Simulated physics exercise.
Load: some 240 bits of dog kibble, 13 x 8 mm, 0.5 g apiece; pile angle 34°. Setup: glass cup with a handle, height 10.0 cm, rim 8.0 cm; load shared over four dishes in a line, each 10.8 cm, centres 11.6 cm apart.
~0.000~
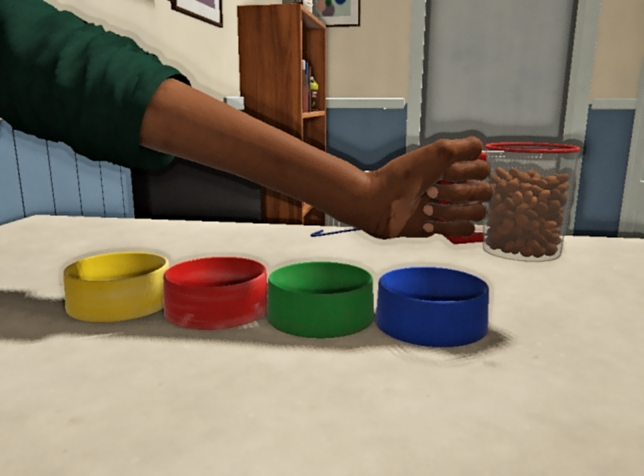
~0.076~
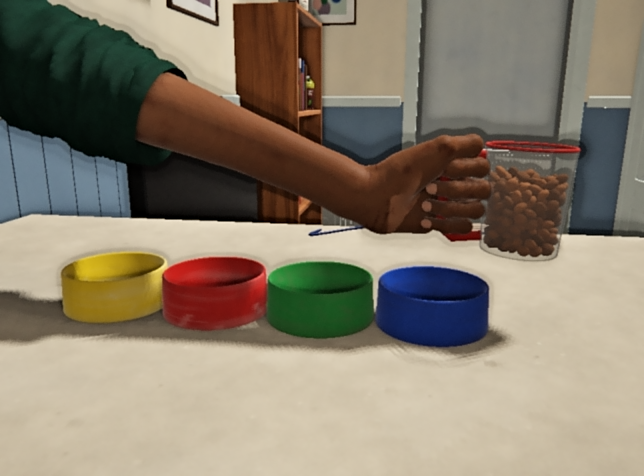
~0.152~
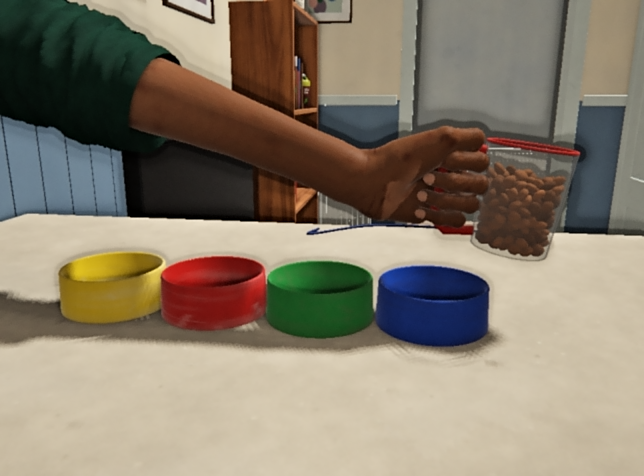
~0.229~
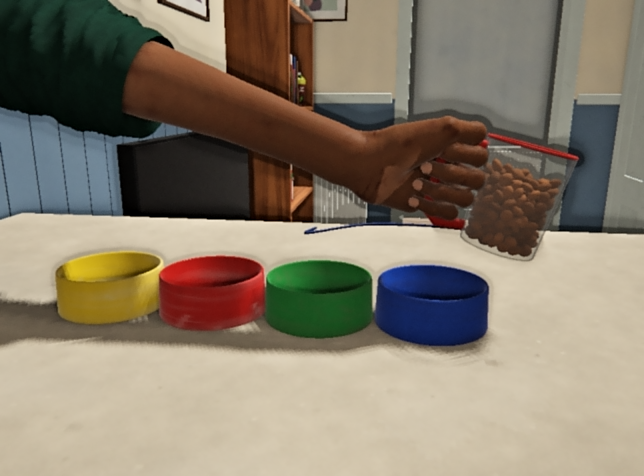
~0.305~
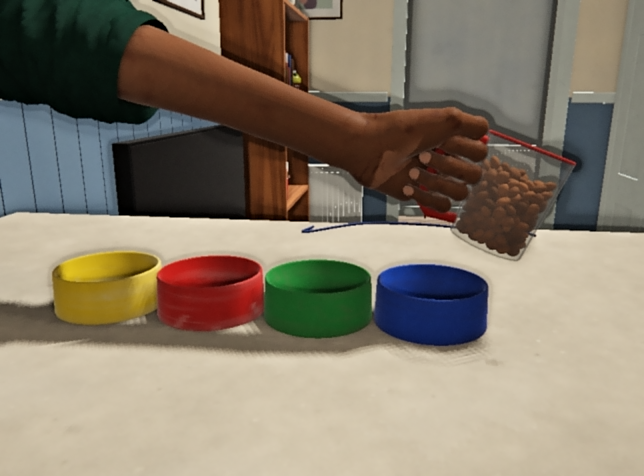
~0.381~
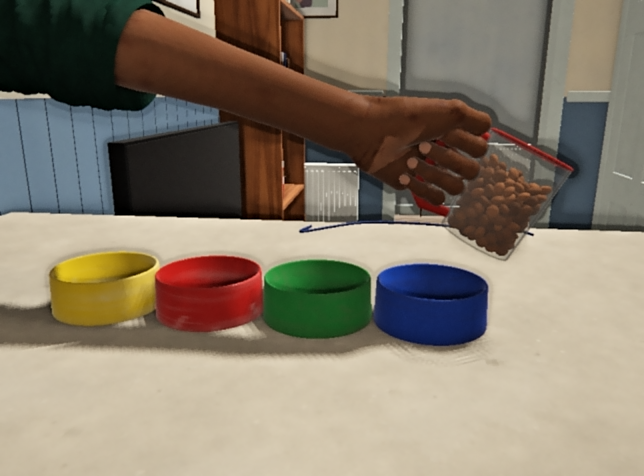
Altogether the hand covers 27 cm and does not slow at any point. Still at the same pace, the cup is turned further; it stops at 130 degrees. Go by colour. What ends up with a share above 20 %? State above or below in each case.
Outcome: Red: Ends up with a fifth or less, blue: Ends up with more than a fifth, green: Ends up with a fifth or less, yellow: Ends up with a fifth or less, counter: Ends up with a fifth or less.
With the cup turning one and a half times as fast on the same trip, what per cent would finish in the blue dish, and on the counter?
In that case I'd put blue at 40 and the counter at 60.
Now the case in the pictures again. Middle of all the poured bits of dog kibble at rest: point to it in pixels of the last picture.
Centre at rest: Approx. (441, 303) px.
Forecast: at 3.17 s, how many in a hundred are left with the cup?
That would be some 0 per cent.
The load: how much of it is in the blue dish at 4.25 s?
By that moment, around 90 percent has got there.
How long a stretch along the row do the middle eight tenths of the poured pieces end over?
I'd put it at close to 8 cm.
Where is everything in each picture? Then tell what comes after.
Cup at (526, 200), tilt 0 degrees, lip at (577, 148), moved 0.0 cm; middle of the pieces at (531, 213); blue dish at (433, 283); green dish at (321, 277); red dish at (216, 271); yellow dish at (117, 266), in the first picture.
Cup at (524, 200), tilt 2 degrees, lip at (577, 149), moved 0.2 cm; middle of the pieces at (529, 213), in the second picture.
Cup at (520, 199), tilt 8 degrees, lip at (576, 153), moved 0.6 cm; middle of the pieces at (522, 212), in the third picture.
Cup at (514, 198), tilt 14 degrees, lip at (574, 158), moved 1.1 cm; middle of the pieces at (515, 211), in the fourth picture.
Cup at (507, 197), tilt 20 degrees, lip at (572, 163), moved 1.6 cm; middle of the pieces at (507, 210), in the fifth picture.
Cup at (502, 196), tilt 27 degrees, lip at (569, 169), moved 2.2 cm; middle of the pieces at (500, 210); blue dish at (431, 281); green dish at (318, 276); red dish at (209, 271); yellow dish at (106, 267). The cup turns about 85 degrees a second and travels 7 cm a second, in the sixth picture.
Then, at 2.06 s, tilt 130 degrees; cup holds 0 %, blue 90 %.
After 3.17 s, tilt 130 degrees; cup holds 0 %, blue 90 %.
Then, at 4.25 s, tilt 130 degrees; cup holds 0 %, blue 90 %.
At rest (4.6 s), red 0 %, blue 90 %, green 0 %, yellow 0 %, counter 10 %.
